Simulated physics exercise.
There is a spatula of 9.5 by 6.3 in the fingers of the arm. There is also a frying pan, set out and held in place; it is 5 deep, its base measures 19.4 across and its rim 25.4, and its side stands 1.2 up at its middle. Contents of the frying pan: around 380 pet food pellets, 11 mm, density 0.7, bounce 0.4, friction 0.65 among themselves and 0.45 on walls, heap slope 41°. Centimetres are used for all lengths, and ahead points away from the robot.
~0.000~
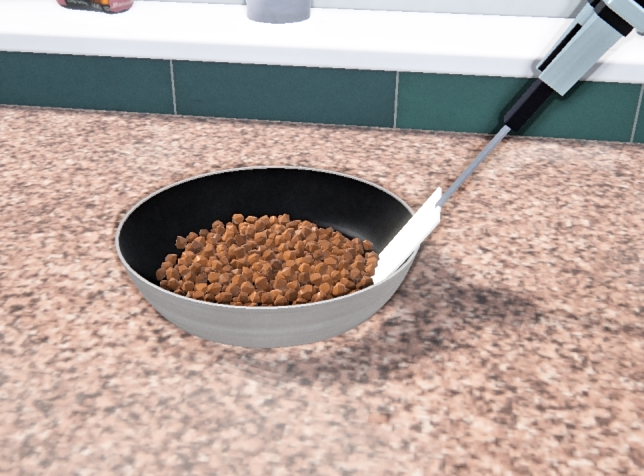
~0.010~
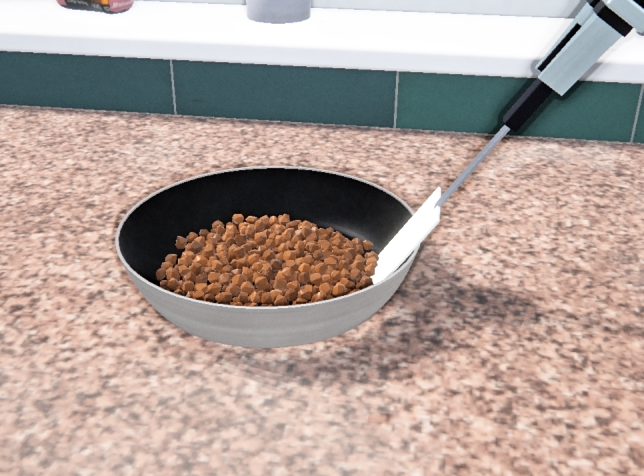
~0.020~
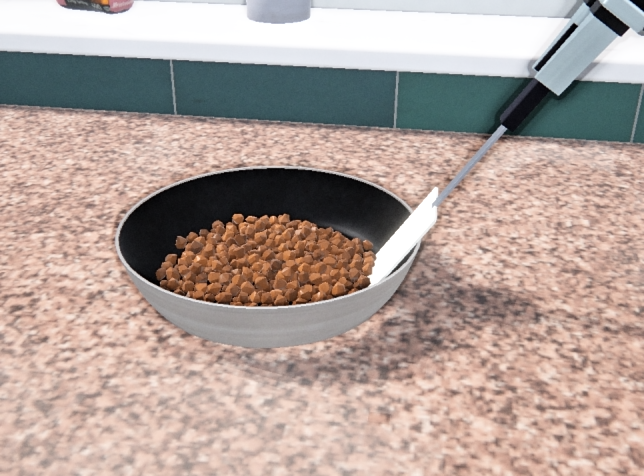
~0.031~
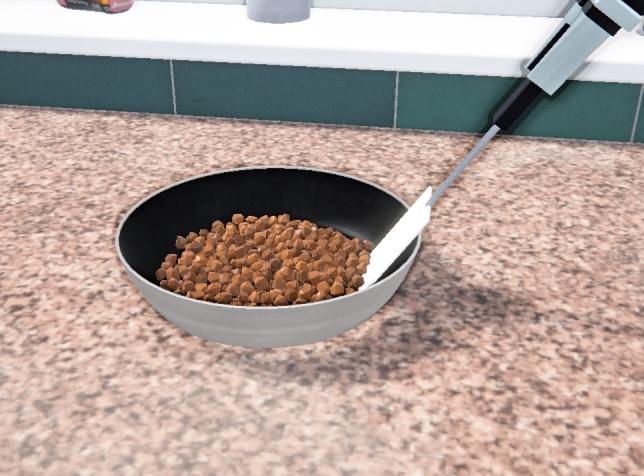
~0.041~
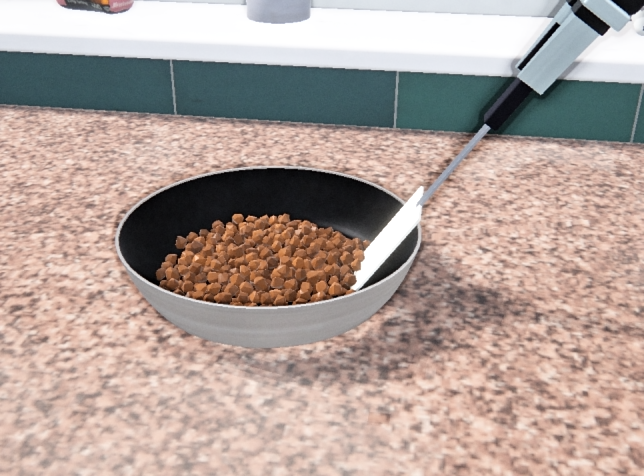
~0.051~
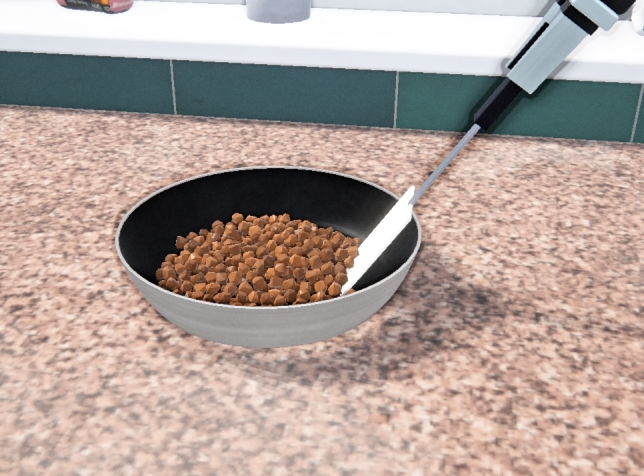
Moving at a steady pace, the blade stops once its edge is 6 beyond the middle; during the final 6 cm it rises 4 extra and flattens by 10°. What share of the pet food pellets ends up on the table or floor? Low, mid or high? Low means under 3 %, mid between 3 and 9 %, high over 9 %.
Low.
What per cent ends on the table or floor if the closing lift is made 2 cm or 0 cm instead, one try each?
0 and 0 %.
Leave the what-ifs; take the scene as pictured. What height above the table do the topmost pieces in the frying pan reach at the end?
It reaches roughly 5.0 cm.
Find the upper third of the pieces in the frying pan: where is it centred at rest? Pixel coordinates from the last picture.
Close to pixel (176, 243).
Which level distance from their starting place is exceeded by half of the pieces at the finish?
Some 3 centimetres.
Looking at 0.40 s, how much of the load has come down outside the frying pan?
About 0 per cent.
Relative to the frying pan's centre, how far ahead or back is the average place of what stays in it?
Ahead, by around 4.5 cm.
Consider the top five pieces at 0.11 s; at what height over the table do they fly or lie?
Height: Some 4 cm.
By 0.11 s, sloping 56°, highest piece 4 above the table; 378 in the frying pan.
By 0.17 s, sloping 52°, highest piece 5 above the table; 378 in the frying pan.
By 0.40 s, sloping 46°, highest piece 5 above the table; 375 in the frying pan, 1 on the table or floor, 2 on the blade or in flight.
By 1.45 s, sloping 46°, highest piece 5 above the table; 375 in the frying pan, 3 on the table or floor.
Final count, 375 in the frying pan, 3 on the table or floor. That is 1 % on the table or floor.
